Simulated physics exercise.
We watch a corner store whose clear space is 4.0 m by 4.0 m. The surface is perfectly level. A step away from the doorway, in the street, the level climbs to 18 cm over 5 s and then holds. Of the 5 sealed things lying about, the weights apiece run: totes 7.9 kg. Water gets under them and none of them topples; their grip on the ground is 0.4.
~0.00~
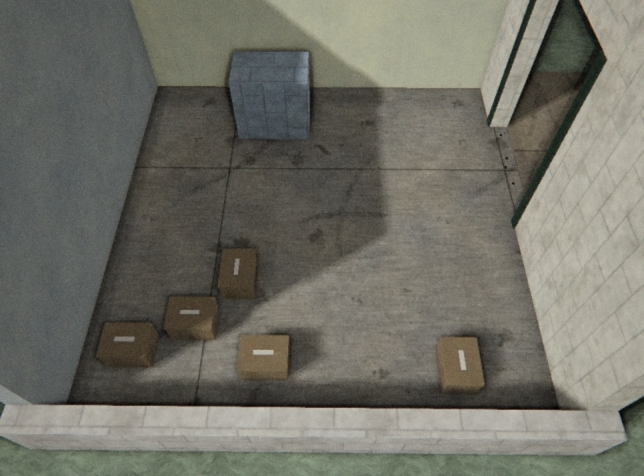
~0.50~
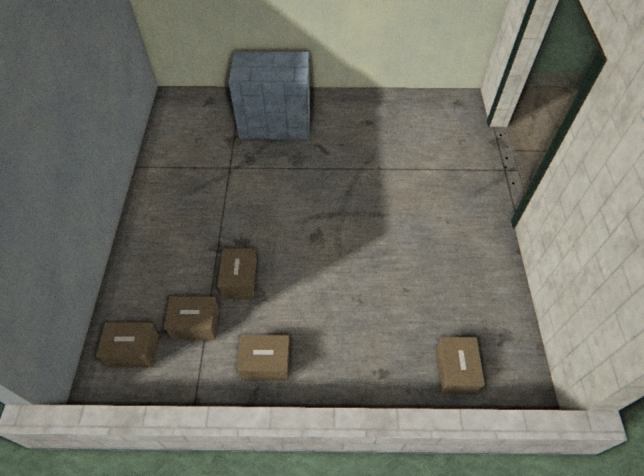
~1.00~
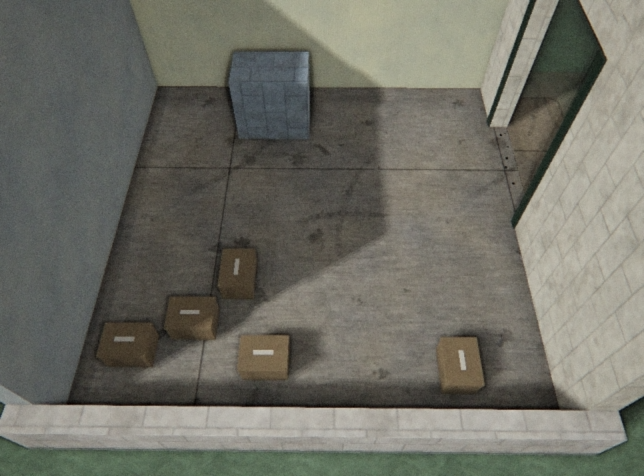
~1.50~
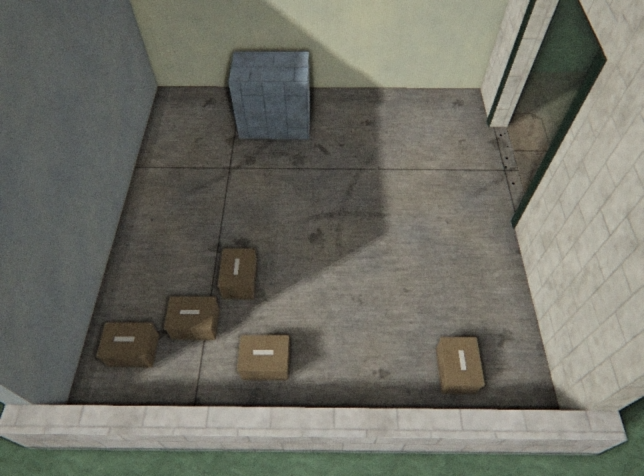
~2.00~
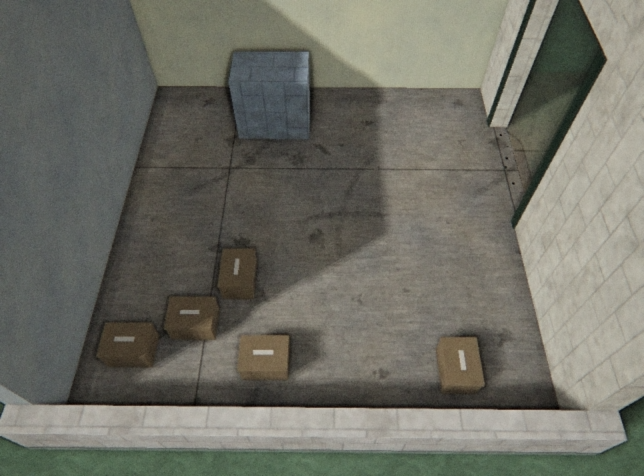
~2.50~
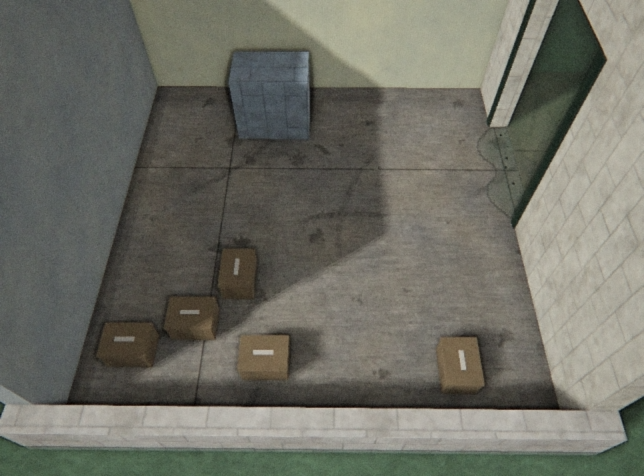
Five brown boxes with pale labels sit on the grey floor of a corner store, seen from a fixed, high view looking down. Four are grouped at the lower left and one is at the lower right, with a blue-grey block by the cream back wall and a doorway at right. A thin sheet of greenish water creeps through the doorway onto the floor's edge, while the boxes stay still.
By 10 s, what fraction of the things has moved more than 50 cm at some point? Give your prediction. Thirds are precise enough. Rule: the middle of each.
I'd put it at less than a third.
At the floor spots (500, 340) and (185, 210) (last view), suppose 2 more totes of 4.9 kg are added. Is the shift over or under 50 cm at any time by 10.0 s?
In that order: Within the mark, beyond the mark.
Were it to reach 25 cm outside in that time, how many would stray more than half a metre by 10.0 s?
The answer would then be 4.
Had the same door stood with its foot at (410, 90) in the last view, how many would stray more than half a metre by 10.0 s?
Count: 2.
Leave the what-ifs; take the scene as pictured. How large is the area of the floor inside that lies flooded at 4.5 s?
Roughly 4.5 m2.
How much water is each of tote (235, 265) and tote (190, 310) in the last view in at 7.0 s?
Depths: Near 3 cm, then near 1 cm.
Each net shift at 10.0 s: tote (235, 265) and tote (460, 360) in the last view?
In turn: 10 cm, 0 cm.
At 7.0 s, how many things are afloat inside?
Then: 0.
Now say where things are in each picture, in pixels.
A tote at (190, 312), on the bottom; a tote at (462, 360), on the bottom; water covers 0.0 m2; 0 of 5 have shifted, in the first frame.
A tote at (190, 312), on the bottom; a tote at (462, 360) rests on the ground; water covers 0.0 m2; 0 of 5 have shifted, in the second frame.
A tote at (190, 312), on the bottom; a tote at (462, 360), on the bottom; water covers 0.0 m2; 0 of 5 have shifted, in the third frame.
A tote at (190, 312), on the bottom; a tote at (462, 360), on the bottom; water covers 0.0 m2; 0 of 5 have shifted, in the fourth frame.
A tote at (190, 312) rests on the ground; a tote at (462, 360) rests on the ground; 0.0 m2 under water; 0 of 5 have shifted, in the fifth frame.
A tote at (190, 312) rests on the ground; a tote at (462, 360), on the bottom; 0.1 m2 under water; 0 of 5 have shifted, in the sixth frame.
After 3.5 s 0 of 5 are over 50 cm from their spots; 0 afloat.
After 4.5 s 0 of 5 are over 50 cm from their spots; 0 afloat.
After 7.0 s 0 of 5 are over 50 cm from their spots; 0 afloat.
After 10.0 s 0 of 5 are over 50 cm from their spots, and 0 have been at some point; 3 afloat.
